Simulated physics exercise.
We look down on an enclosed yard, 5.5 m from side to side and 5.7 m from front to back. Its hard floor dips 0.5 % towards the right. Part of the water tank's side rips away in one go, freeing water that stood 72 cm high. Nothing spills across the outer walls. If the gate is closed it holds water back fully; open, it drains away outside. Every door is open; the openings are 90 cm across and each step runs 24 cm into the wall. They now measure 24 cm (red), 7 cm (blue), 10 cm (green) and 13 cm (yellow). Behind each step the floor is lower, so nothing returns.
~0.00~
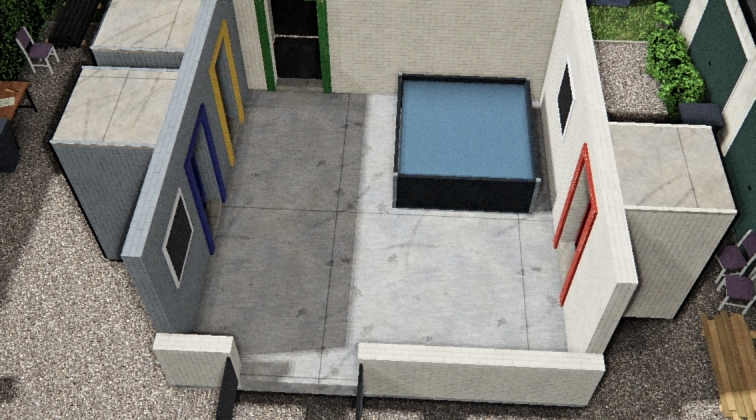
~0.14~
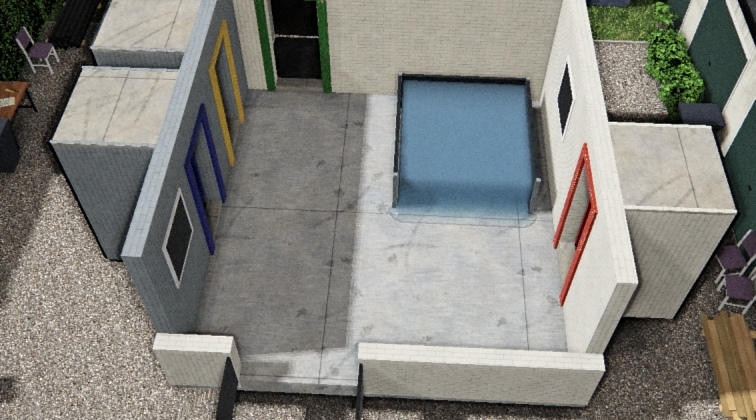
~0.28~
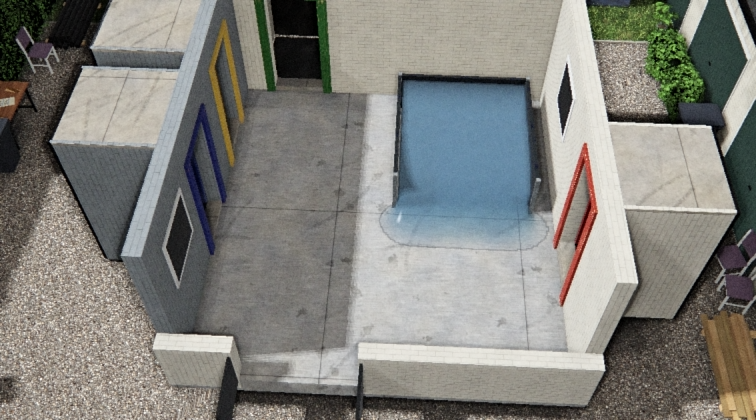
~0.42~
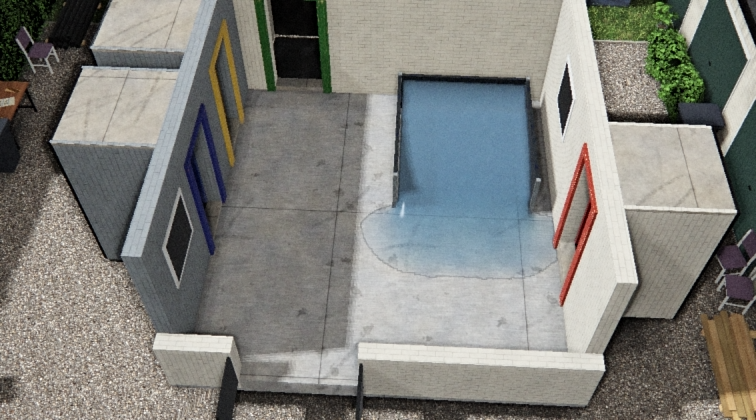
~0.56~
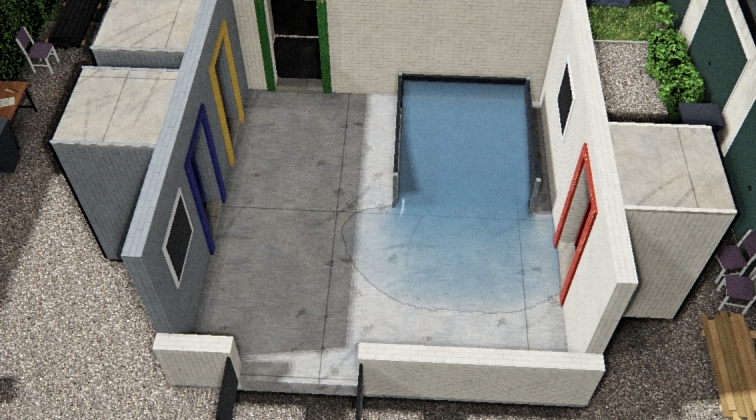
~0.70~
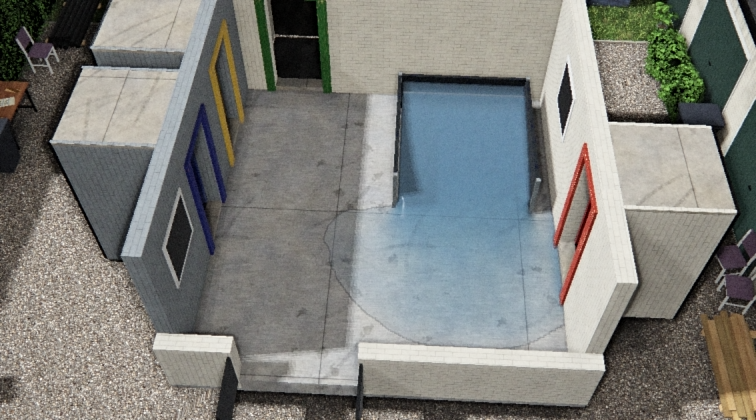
A dark-sided tank of blue water stands against the back wall of a walled yard, seen from high above by a still camera. Blue and yellow doorways line the grey left wall, a green one is at the back, and a red one is on the pale right wall. The tank's near side gives way, and water pours out, spreading in a widening rounded sheet across the pale floor towards the viewer.
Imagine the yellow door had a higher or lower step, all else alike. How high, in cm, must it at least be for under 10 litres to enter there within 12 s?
It would have to be roughly 7.5 cm high.
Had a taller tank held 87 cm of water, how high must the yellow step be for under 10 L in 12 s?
About 9.0 cm.
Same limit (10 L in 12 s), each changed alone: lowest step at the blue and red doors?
About 14.5 cm at blue and 24 cm at red.
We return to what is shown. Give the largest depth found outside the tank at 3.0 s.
Up to some 36 cm.
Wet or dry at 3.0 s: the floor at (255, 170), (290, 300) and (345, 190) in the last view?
In turn: Dry, under water, still dry.
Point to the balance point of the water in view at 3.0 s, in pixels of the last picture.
At about (446, 269).
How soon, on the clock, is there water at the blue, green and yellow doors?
Arrival: Blue 3.8 s, green 5.0 s, yellow 4.5 s.
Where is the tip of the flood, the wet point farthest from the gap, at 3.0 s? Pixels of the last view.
Around (188, 361).
After 1.4 s water covers 45 % of the floor, deepest (52 cm) near (565, 380); it has not reached the yellow door.
After 3.0 s water covers 55 % of the floor, deepest (36 cm) near (515, 378); it has not reached the yellow door.
After 12.0 s water covers 100 % of the floor, deepest (20 cm) near (553, 380); 8 cm at the yellow door, 0 litres in over its 13 cm step.
At the yellow door as built, the water arrived by 4.6 s and peaked near 11 cm at 10.4 s.
Run again over the same 12 s with other heights there, 19 litres in over 6.5 cm, 3 litres over 9 cm. The limit of 10 litres is kept from about 7.5 cm up.
